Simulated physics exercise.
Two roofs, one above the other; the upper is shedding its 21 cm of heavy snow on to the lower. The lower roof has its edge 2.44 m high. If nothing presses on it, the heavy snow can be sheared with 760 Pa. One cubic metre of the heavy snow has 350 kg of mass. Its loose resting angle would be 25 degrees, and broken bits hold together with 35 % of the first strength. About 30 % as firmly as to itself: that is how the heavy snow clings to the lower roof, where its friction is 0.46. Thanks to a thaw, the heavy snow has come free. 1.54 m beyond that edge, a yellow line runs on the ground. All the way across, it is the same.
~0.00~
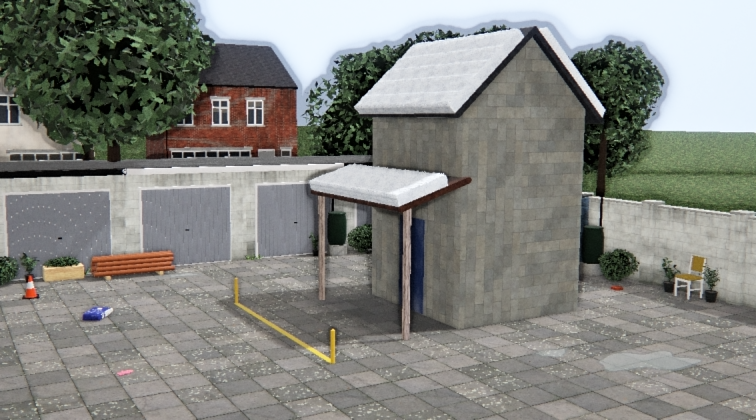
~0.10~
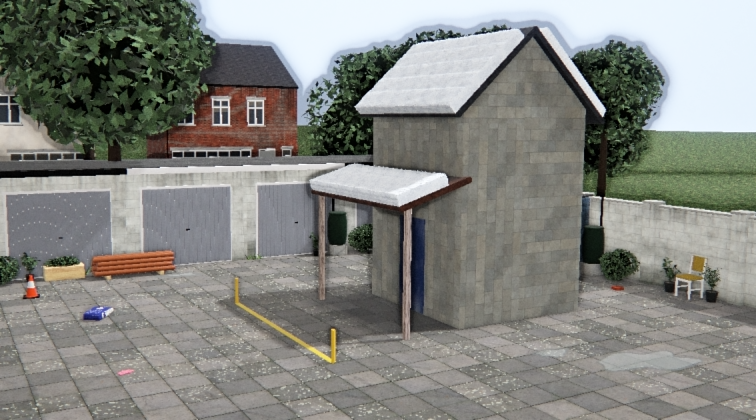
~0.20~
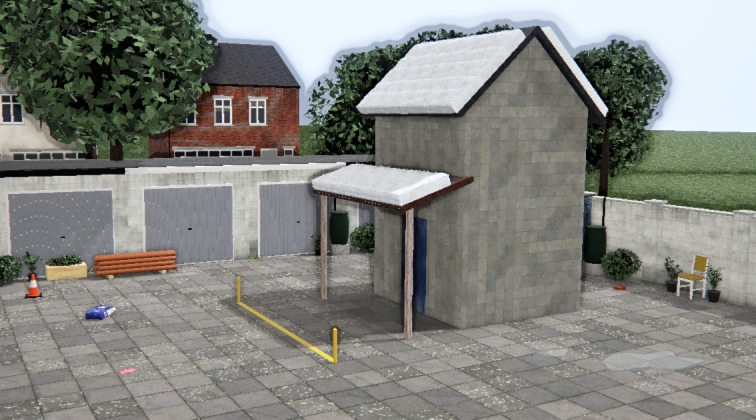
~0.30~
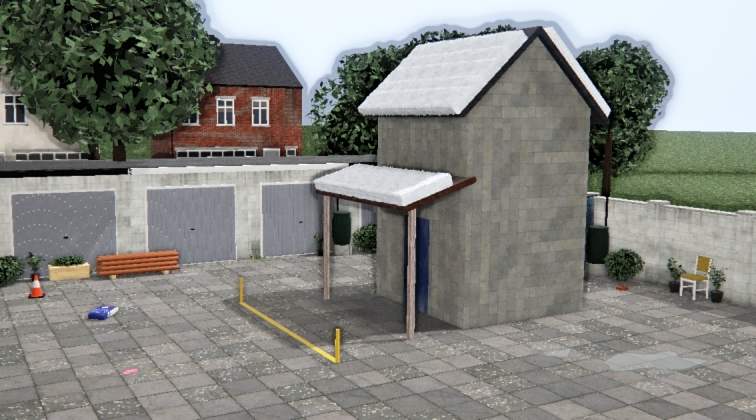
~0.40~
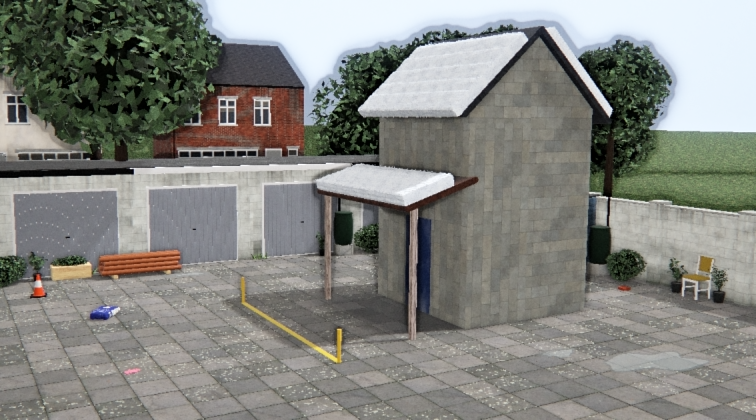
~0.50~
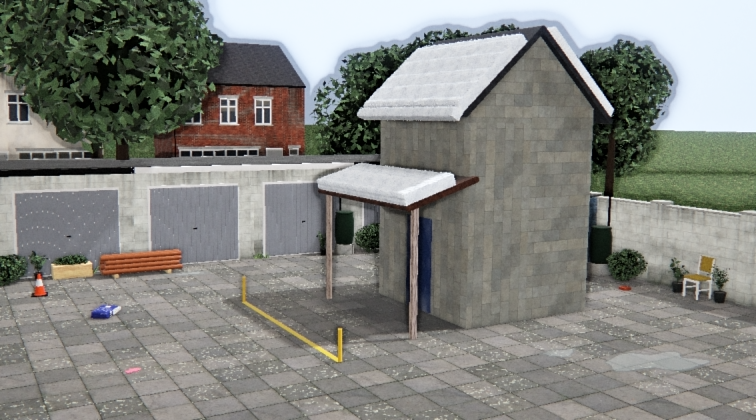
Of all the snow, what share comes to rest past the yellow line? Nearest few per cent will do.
I would say 20 percent of it lands past the line.
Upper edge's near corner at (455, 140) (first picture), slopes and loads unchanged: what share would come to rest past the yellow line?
Share past the line: About 1 %.
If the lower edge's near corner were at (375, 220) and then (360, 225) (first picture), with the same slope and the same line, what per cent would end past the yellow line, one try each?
6 %, then 0 %.
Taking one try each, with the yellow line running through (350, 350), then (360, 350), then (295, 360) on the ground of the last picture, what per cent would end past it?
Roughly 35 %, then 45 %, then 8 %.
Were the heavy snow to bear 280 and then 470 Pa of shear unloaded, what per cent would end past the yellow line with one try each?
In that order: 35 %, 30 %.
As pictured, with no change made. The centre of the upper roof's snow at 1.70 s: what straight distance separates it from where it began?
I'd say close to 2.2 m.
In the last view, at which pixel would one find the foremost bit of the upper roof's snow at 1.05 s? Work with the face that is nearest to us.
At roughly (427, 183).
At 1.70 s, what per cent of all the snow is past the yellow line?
Around 0 percent of it.
After 1.05 s, none is below the lower edge and 0 % is past the line.
After 1.70 s, none is below the lower edge and 0 % is past the line.
After 2.35 s, 41 % is below the lower edge and 0 % is past the line.
After 3.00 s, 63 % is below the lower edge and 19 % is past the line.
After 3.50 s, 63 % is below the lower edge and 20 % is past the line.
